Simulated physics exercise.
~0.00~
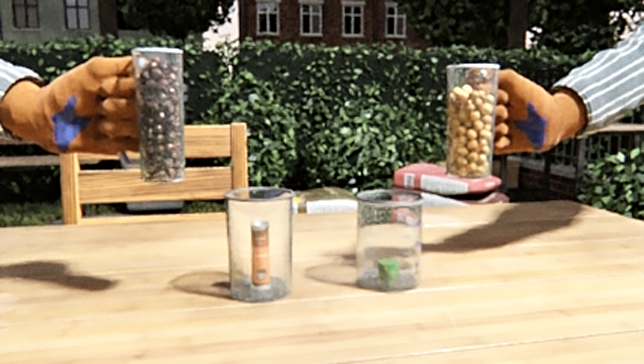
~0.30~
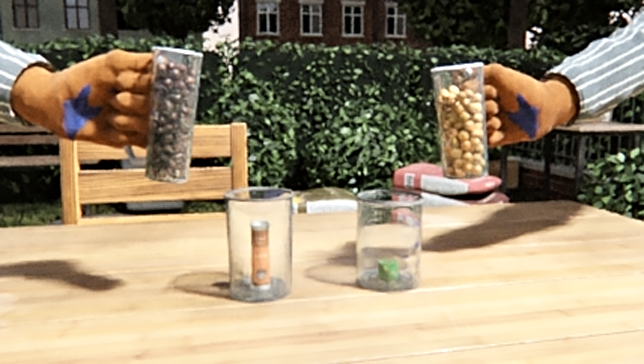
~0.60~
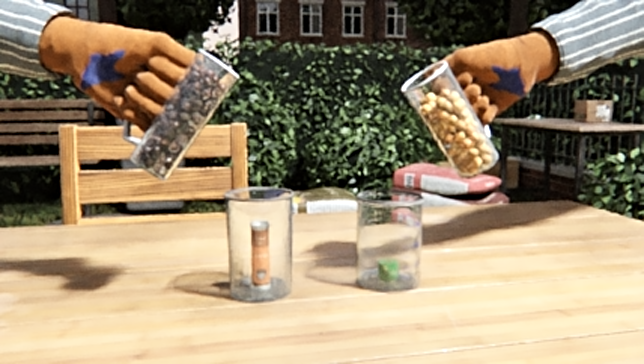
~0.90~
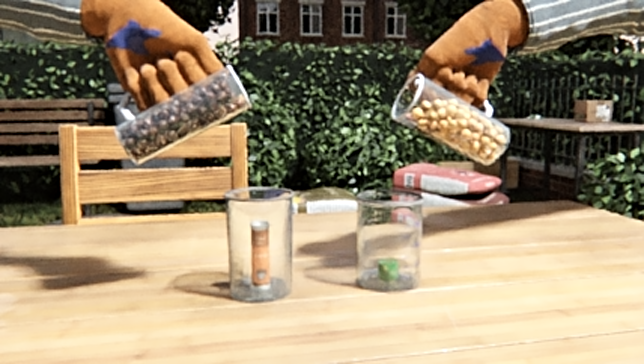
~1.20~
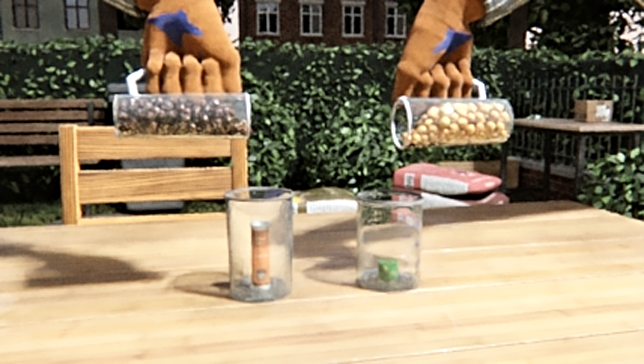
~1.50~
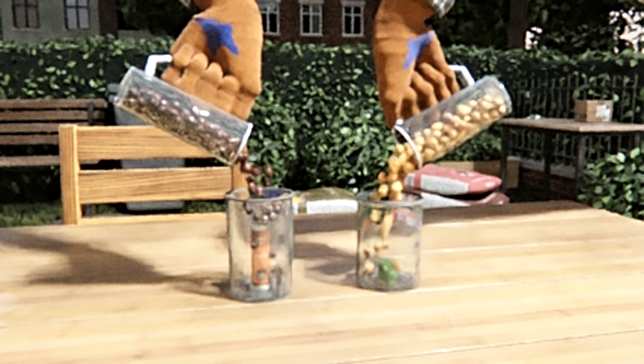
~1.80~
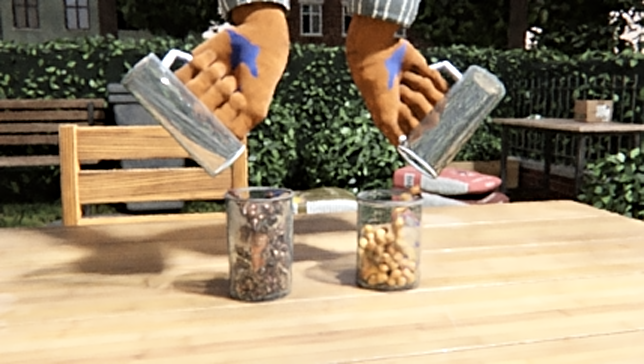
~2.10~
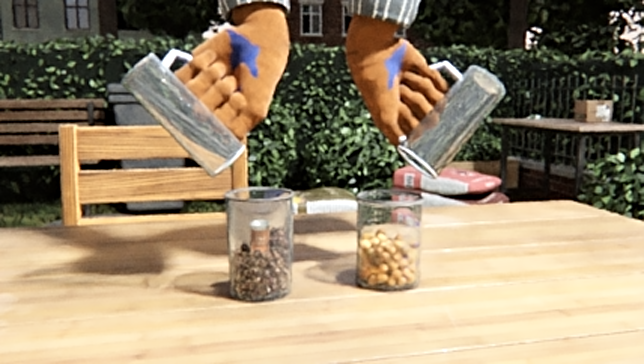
On a wooden table in front of a hedge, two clear containers stand side by side, the left holding an upright copper-coloured cylinder and the right a small green object. Two hands in orange gloves hold clear cups above them, one filled with dark pieces and the other with tan ones. The hands move inward and tip the cups onto their sides. As they tilt further, both loads tumble into the containers until the cups are empty. The pieces settle, leaving each container about half full, with the cylinder's top still showing and the green object covered.
